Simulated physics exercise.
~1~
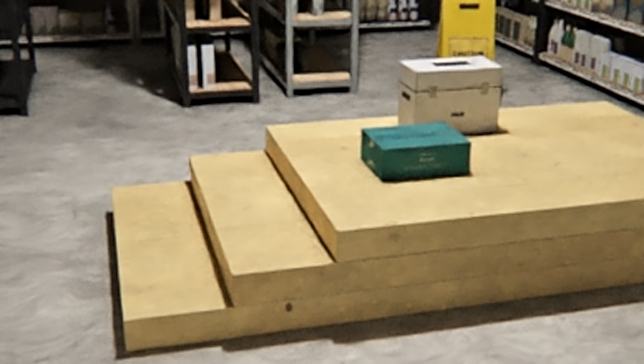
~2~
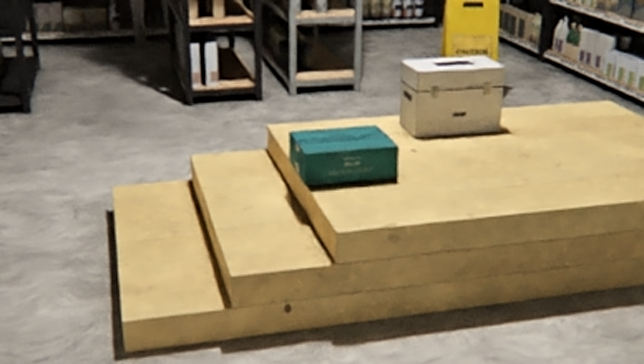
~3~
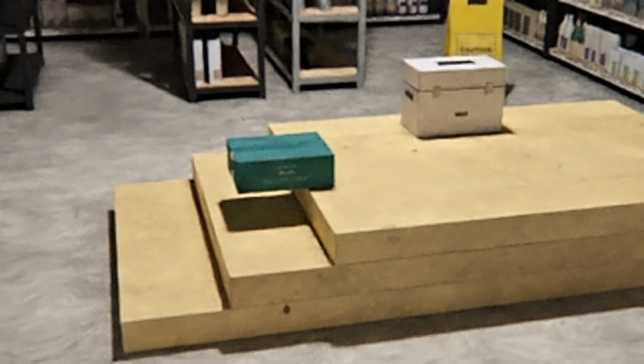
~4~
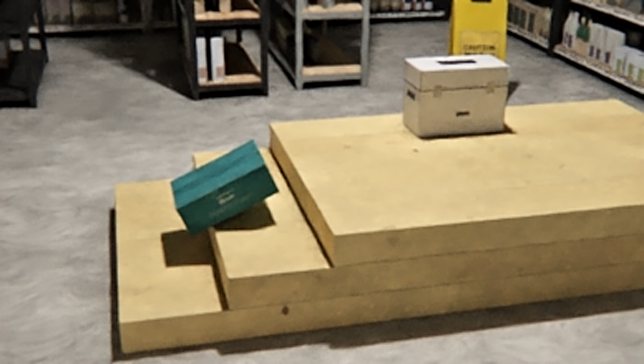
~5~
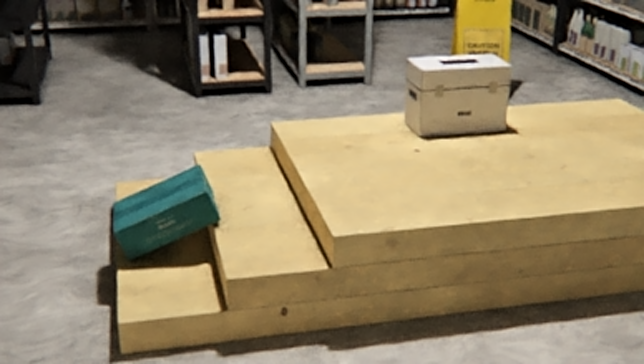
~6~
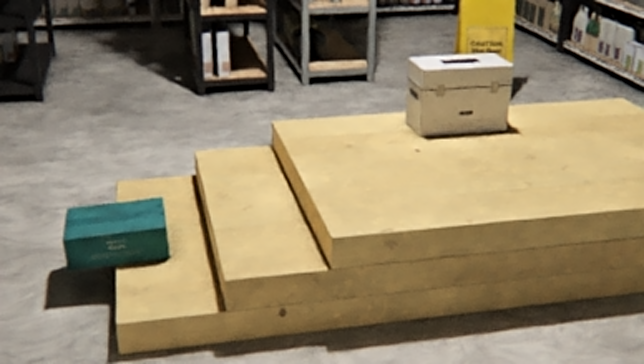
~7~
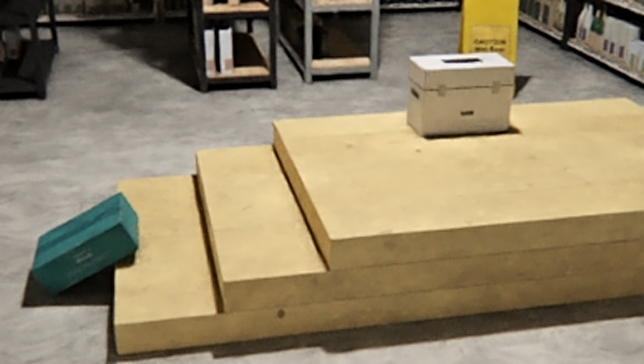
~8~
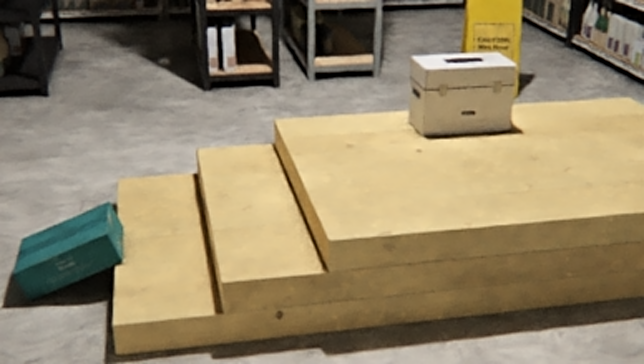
A broad, pale yellow platform with steps descending to the left stands on a grey floor, seen from slightly above, with dark shelves and a yellow sign behind it. A closed turquoise box lies on the top level in front of a closed white toolbox. The turquoise box slides left past the top edge, tips as it drops over the middle step, and continues across the lowest one. It then goes over the last edge and tilts down toward the floor. It ends slanted beside the bottom step, while the white toolbox stays put on top.
